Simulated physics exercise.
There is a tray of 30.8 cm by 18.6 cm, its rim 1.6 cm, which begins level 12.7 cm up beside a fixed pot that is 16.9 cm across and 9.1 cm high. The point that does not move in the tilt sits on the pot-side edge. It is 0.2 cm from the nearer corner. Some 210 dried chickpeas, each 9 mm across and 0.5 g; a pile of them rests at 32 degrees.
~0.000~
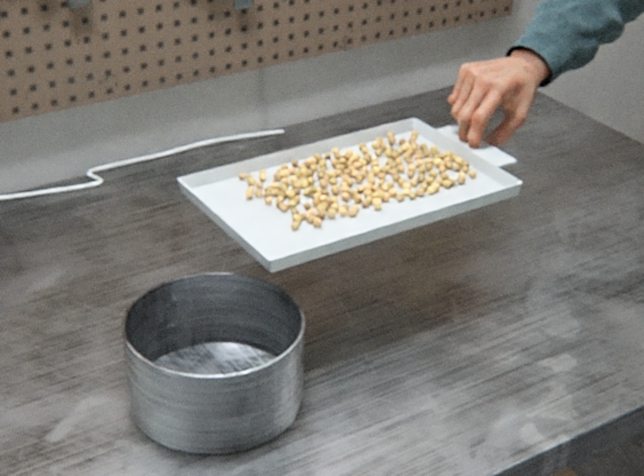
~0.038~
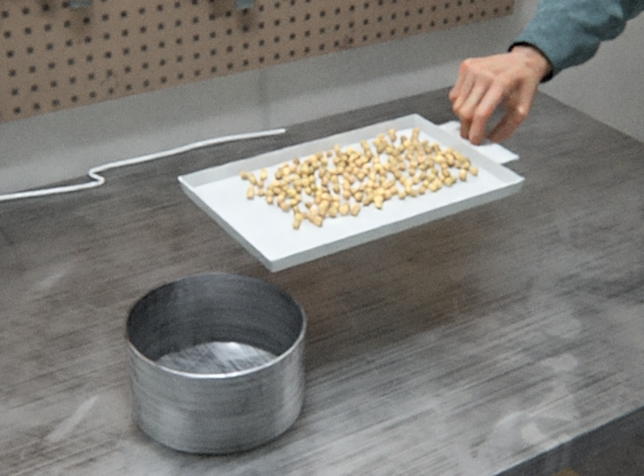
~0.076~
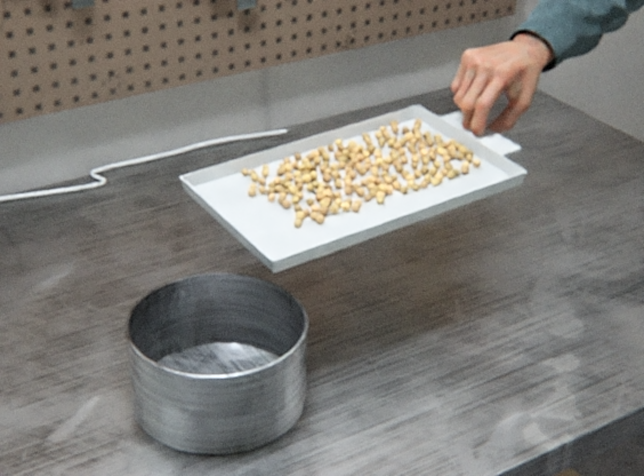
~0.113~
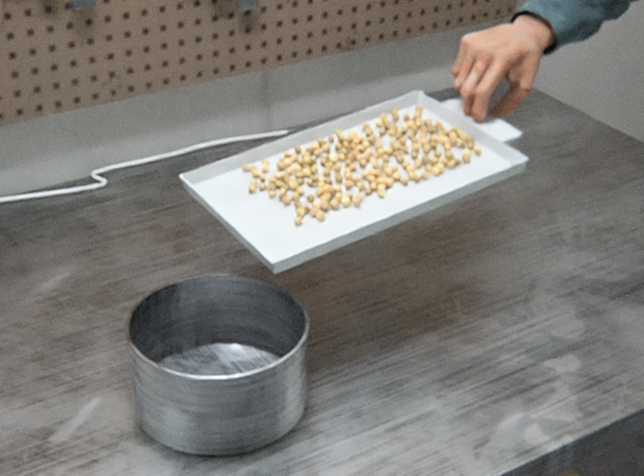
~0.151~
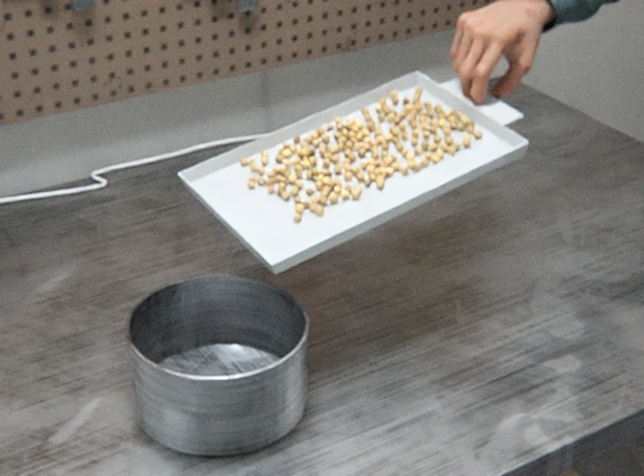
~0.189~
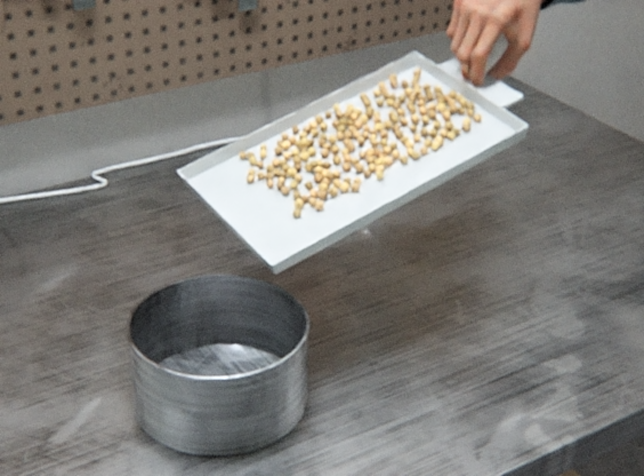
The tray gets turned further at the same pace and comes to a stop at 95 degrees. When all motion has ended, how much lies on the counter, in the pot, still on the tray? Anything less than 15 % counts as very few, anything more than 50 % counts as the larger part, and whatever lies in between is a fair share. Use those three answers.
Counter: Very few. Pot: The larger part. Tray: Very few.
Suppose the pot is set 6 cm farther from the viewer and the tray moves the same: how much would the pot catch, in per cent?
In that setup it would come to near 85 per cent.
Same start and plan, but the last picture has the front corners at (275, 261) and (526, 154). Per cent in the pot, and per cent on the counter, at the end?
Per cent by place - pot 90, counter 10.
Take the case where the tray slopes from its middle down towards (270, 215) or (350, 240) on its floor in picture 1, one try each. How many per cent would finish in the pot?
That would be close to 30 per cent and then close to 50 per cent.
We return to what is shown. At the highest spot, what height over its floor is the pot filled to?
About 2.0 centimetres.
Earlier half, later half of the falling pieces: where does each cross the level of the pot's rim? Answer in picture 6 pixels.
Earlier half at about (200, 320), later half at about (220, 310) in pixels.
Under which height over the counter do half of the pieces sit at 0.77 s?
Roughly 14 cm above the counter.
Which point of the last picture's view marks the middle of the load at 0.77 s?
Look about (224, 260) in the last view.
Then, at 0.54 s, tilt 54 degrees; the tray holds 100 %, the pot 0 %.
After 0.77 s, tilt 80 degrees; the tray holds 55 %, the pot 25 %.
After 1.11 s, tilt 95 degrees; the tray holds 10 %, the pot 80 %.
At rest (1.8 s), counter 5 %, pot 90 %, tray 0 %.
